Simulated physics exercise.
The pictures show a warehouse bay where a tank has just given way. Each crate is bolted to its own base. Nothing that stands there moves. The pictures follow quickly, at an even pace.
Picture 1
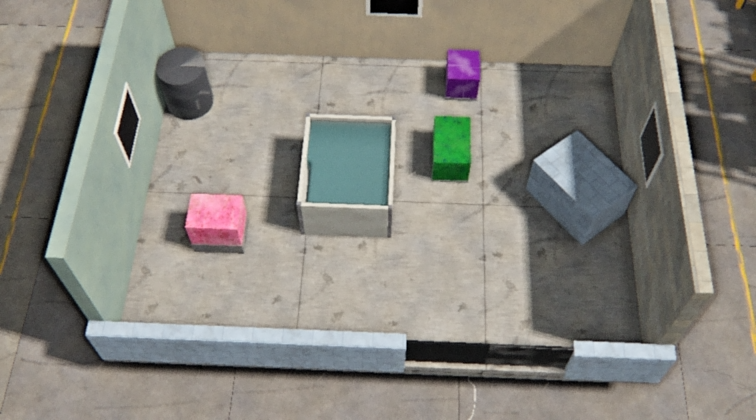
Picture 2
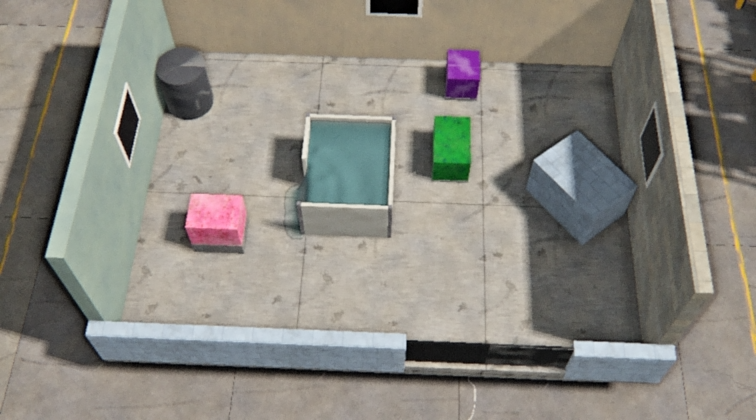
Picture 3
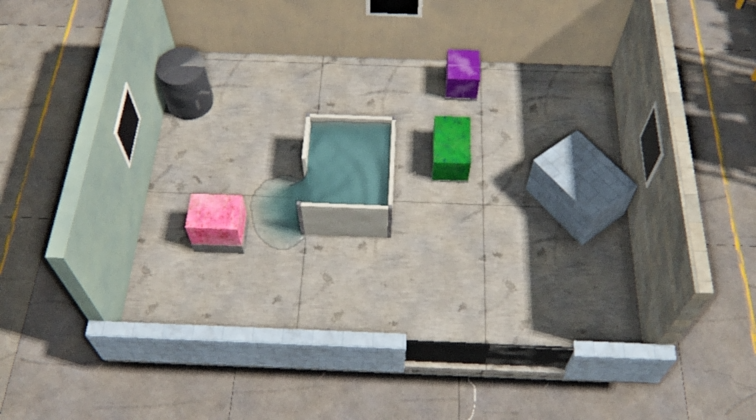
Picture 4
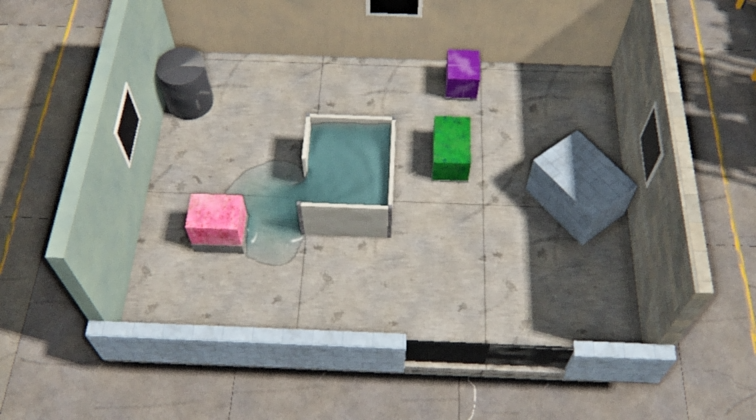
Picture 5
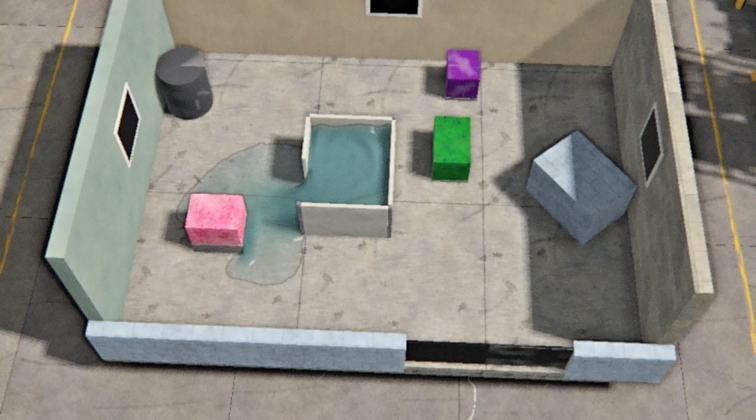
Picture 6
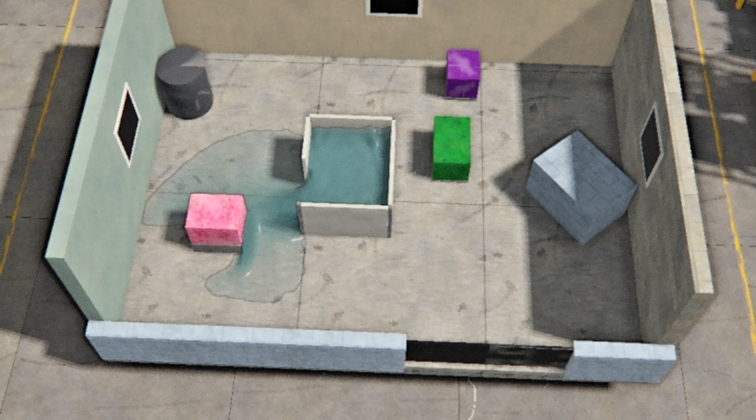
At first, a square tank of water stands whole and still among blocks in a walled bay. Then water pours from a gap in its left side and runs left across the floor to the pink block. The thin pool spreads around the block, widening toward the left wall and the front wall.
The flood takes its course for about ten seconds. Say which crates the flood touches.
One by one: The purple crate gets wet; the pink crate gets wet; the green crate gets wet.
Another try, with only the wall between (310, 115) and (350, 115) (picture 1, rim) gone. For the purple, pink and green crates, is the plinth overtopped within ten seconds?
Then: Purple crate is soaked, pink crate stays dry, green crate is topped.
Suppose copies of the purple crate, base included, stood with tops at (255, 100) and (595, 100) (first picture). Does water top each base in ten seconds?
In turn: Is wetted, escapes it.
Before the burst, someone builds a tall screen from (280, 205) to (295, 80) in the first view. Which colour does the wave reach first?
I say the pink one.
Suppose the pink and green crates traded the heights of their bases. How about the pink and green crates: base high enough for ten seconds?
Then: Pink crate takes water, green crate stays dry.
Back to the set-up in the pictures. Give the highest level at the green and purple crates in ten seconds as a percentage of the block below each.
Near 200 and 200 in a hundred.
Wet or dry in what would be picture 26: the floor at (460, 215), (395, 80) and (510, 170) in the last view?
As listed: Dry, no water, free of water.
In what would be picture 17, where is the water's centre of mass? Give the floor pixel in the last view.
Close to (271, 206).
A moment on, water covers 20 % of the floor; the purple crate not reached, the pink crate water round its plinth, the green crate not reached.
Next, water covers 30 % of the floor; the purple crate not reached, the pink crate water round its plinth, the green crate not reached.
Then, water covers 50 % of the floor; the purple crate not reached, the pink crate water round its plinth, the green crate not reached.
Later, water covers 80 % of the floor; the purple crate water round its plinth, the pink crate water round its plinth, the green crate water round its plinth.
In the end, water covers 100 % of the floor; the purple crate was topped, the pink crate was topped, the green crate was topped.
